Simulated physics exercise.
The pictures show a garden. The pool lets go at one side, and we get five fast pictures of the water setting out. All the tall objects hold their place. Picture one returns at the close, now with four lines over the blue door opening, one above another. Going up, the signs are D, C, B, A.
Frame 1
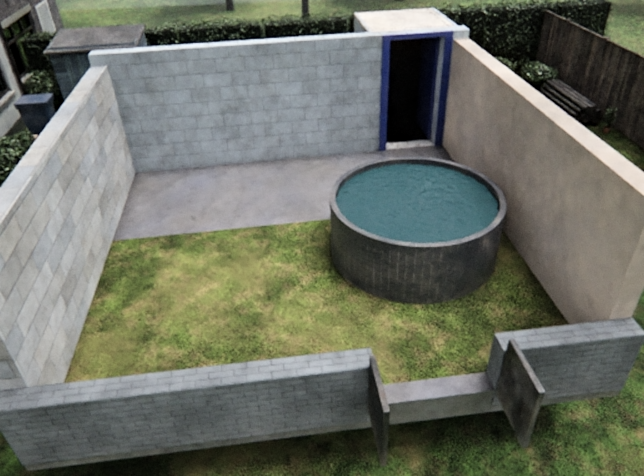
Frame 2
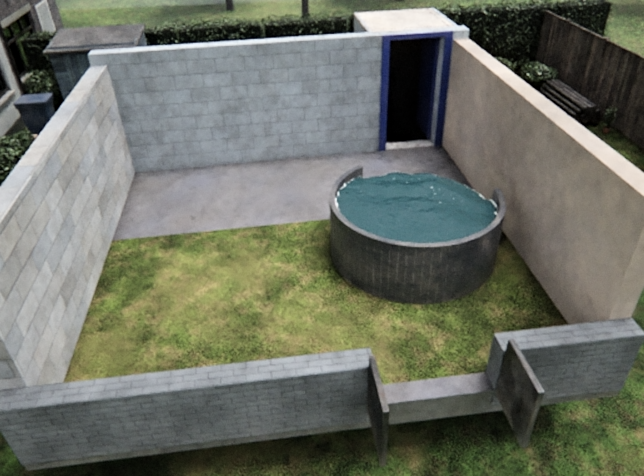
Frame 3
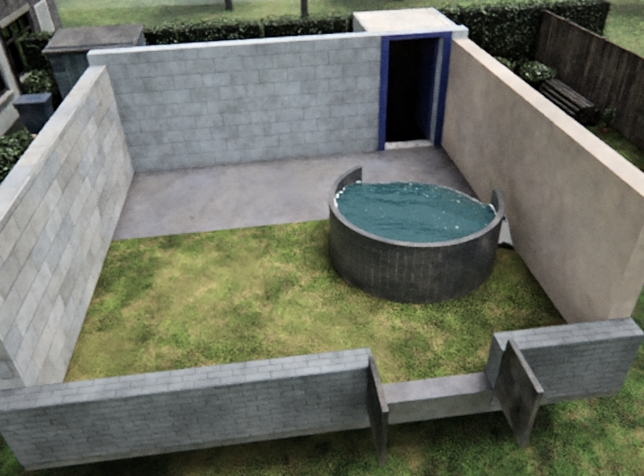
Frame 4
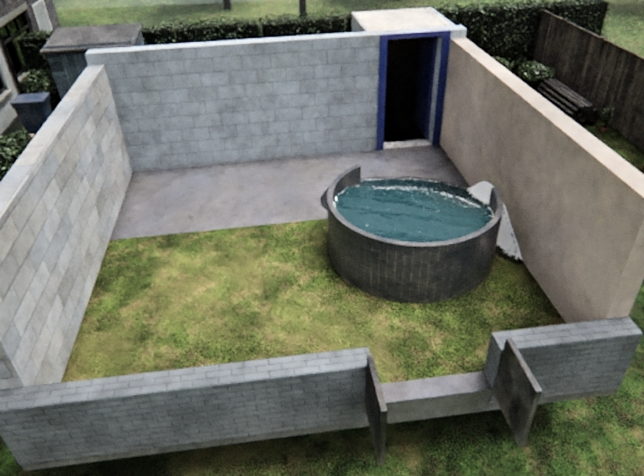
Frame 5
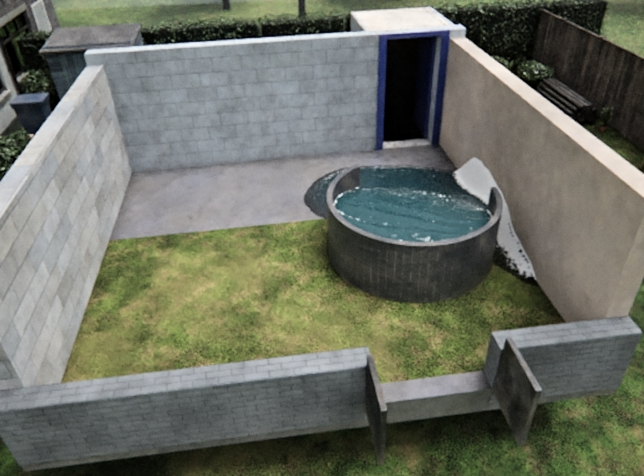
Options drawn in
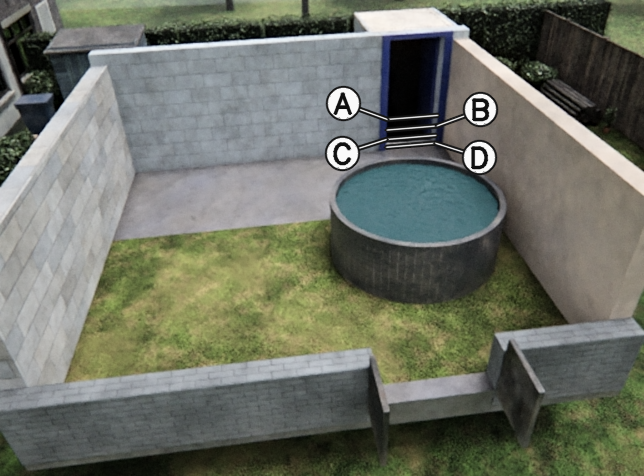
The video shows a walled garden with a round dark pool, a blue-framed doorway and an open gate, as the pool's water stirs, sloshes over the rim and spills onto the ground at the right and behind it.
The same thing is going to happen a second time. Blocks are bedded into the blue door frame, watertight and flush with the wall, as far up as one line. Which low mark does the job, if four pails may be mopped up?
A will do.
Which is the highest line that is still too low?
B.
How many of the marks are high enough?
One of them.
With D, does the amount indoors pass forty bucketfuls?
Yes, it does.
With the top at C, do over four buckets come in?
Yes, that goes wrong.
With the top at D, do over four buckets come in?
Yes, that goes wrong.
In white, A at (412, 117); B at (412, 128); C at (411, 137); D at (410, 145); from the bottom up D, C, B, A.
If A is chosen, a splash gets over, under a bucket.
If B is chosen, about 10 bucketfuls get in.
If C is chosen, dozens of bucketfuls pour in.
If D is chosen, dozens of bucketfuls pour in.
